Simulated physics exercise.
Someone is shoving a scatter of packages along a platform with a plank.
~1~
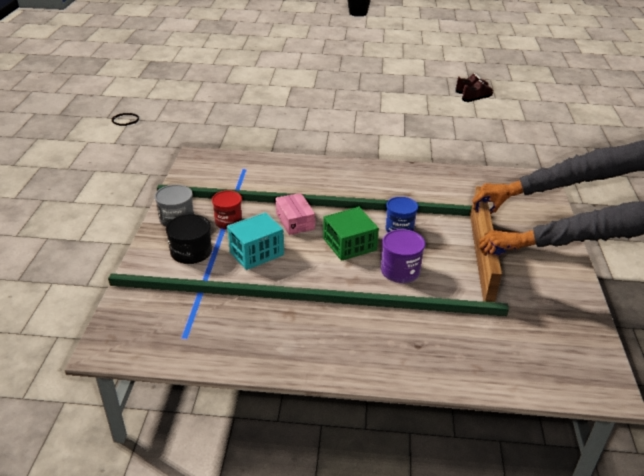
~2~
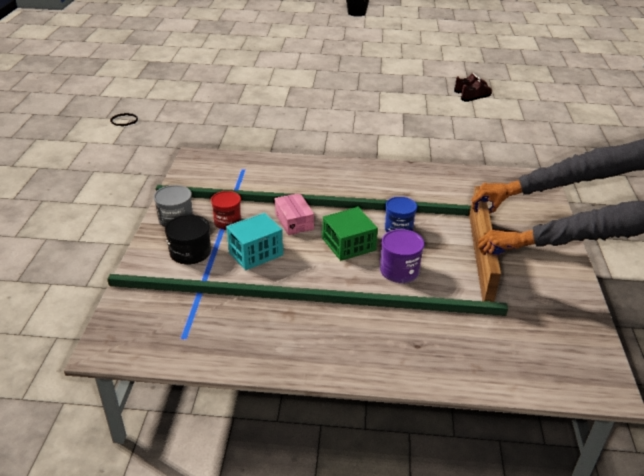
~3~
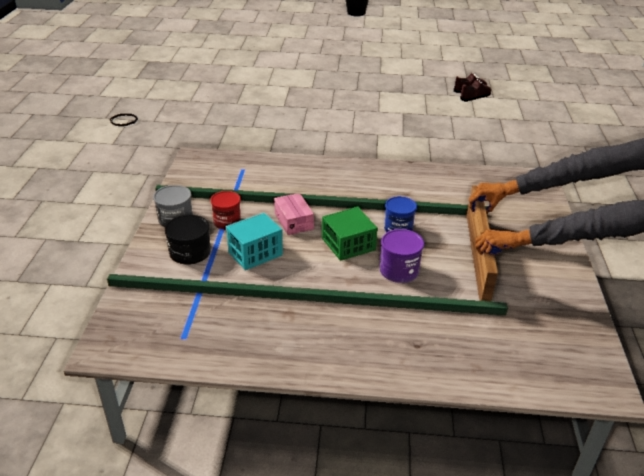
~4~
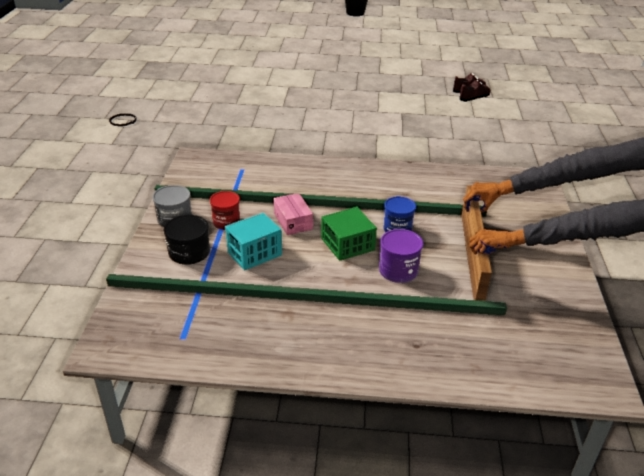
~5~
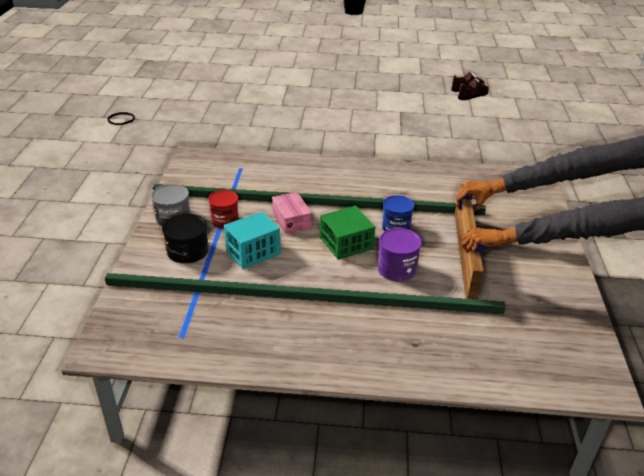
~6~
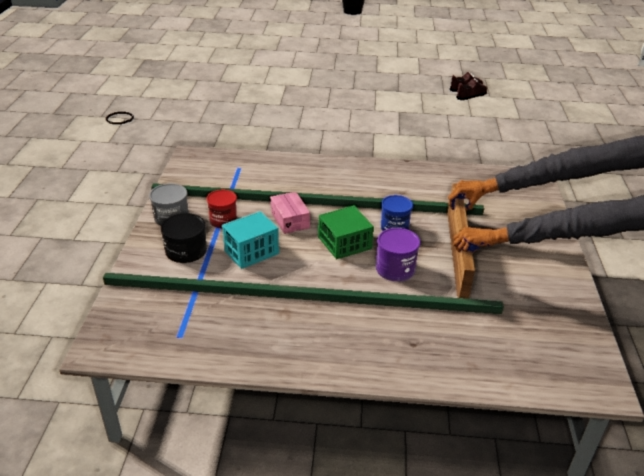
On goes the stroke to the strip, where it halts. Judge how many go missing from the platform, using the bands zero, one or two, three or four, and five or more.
My judgement: One or two go missing.
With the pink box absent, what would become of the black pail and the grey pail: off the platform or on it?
Outcome: Black pail ends up off; grey pail is not lost.
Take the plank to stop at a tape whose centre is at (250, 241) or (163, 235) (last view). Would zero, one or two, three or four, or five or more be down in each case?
Count per tape, in the order given: None, then at least five.
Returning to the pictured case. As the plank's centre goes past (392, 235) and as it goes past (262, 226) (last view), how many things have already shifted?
At that stage 2; at the next, 8.
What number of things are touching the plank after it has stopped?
That makes 3.
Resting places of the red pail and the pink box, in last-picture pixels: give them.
The first sits around (152, 209), while the other sits around (180, 201).
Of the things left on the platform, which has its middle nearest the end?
Answer: The red pail.
A little later, none off yet; grey pail at rest near (170, 205); black pail at rest near (185, 238); red pail at rest near (223, 209).
Next, none off yet; grey pail shifted a little near (161, 205); black pail shifted about its own width near (155, 233); red pail shifted about its own width near (193, 208).
When it is over, the number that fall off is one or two; down, black pail and grey pail.
